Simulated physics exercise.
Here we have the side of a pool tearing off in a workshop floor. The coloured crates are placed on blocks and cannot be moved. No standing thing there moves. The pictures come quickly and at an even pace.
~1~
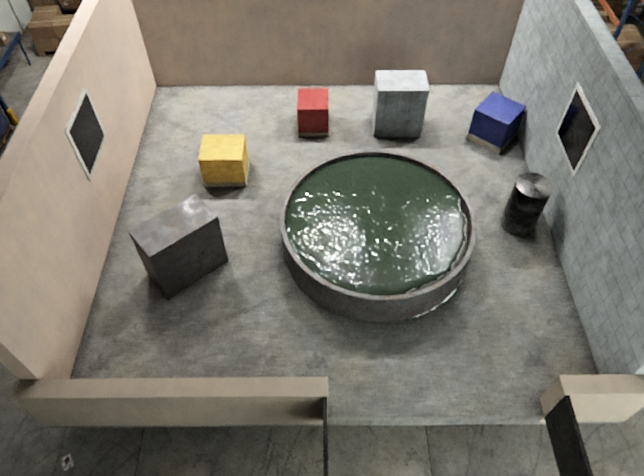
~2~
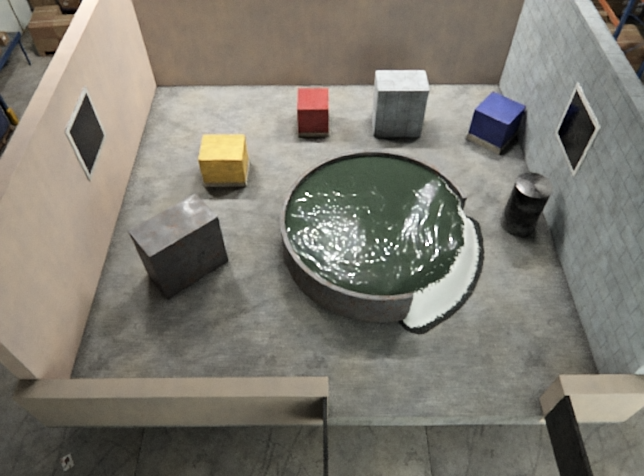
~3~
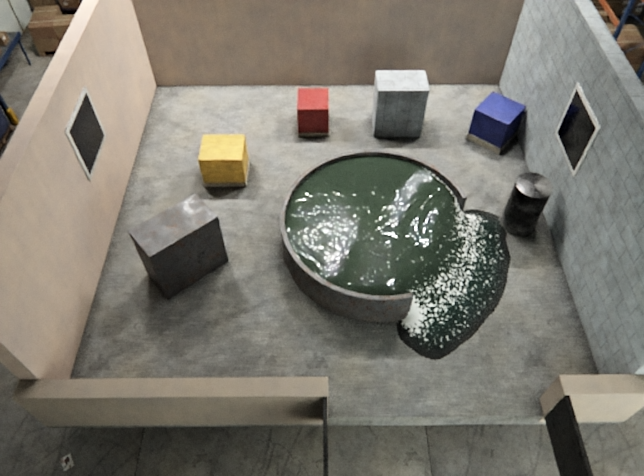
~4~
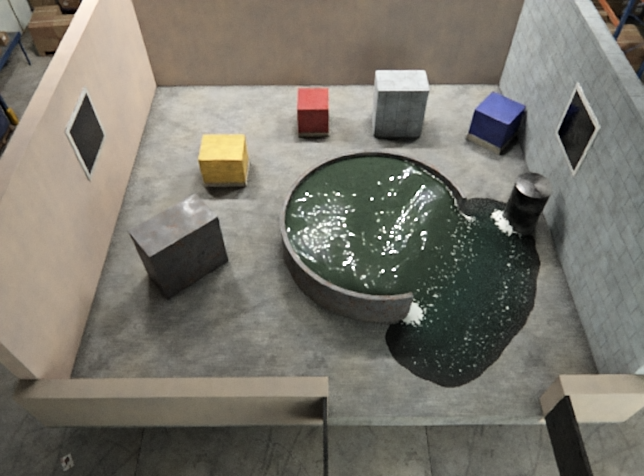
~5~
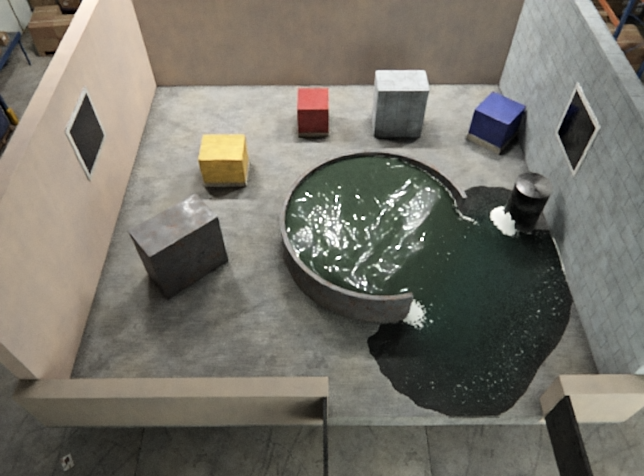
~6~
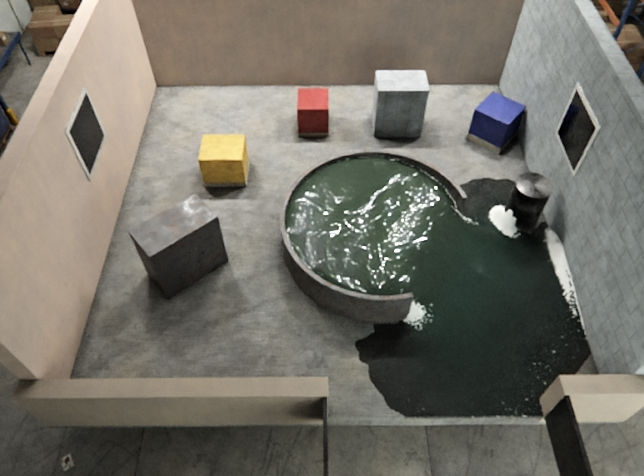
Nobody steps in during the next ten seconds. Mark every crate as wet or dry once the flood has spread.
Blue crate: Wet, yellow crate: Dry, red crate: Dry.
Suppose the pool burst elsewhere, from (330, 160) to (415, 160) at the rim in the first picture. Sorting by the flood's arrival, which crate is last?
The yellow one, by my reading.
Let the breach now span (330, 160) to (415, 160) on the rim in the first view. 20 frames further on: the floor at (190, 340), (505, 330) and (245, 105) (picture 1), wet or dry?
Spot one spared, spot two spared, spot three inundated.
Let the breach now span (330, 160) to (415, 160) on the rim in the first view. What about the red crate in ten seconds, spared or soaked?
Per crate - red crate: Flooded.
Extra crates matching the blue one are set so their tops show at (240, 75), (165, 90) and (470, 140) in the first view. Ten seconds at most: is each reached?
Taking them in order, the first is untouched, the second is untouched and the third is flooded.
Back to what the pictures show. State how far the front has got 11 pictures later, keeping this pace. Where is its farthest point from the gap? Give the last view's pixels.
Near (450, 128).
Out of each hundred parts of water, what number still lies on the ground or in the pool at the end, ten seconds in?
Around 56 parts in a hundred.
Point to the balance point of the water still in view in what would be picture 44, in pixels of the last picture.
I'd put it at around (420, 246).
A moment on, water covers 20 % of the floor; the blue crate water round its plinth, the yellow crate not reached, the red crate not reached.
Next, water covers 20 % of the floor; the blue crate water round its plinth, the yellow crate not reached, the red crate not reached.
Then, water covers 30 % of the floor; the blue crate water round its plinth, the yellow crate not reached, the red crate not reached.
Later, water covers 55 % of the floor; the blue crate water round its plinth, the yellow crate water round its plinth, the red crate water round its plinth.
In the end, water covers 85 % of the floor; the blue crate was topped, the yellow crate stayed above the water, the red crate stayed above the water.
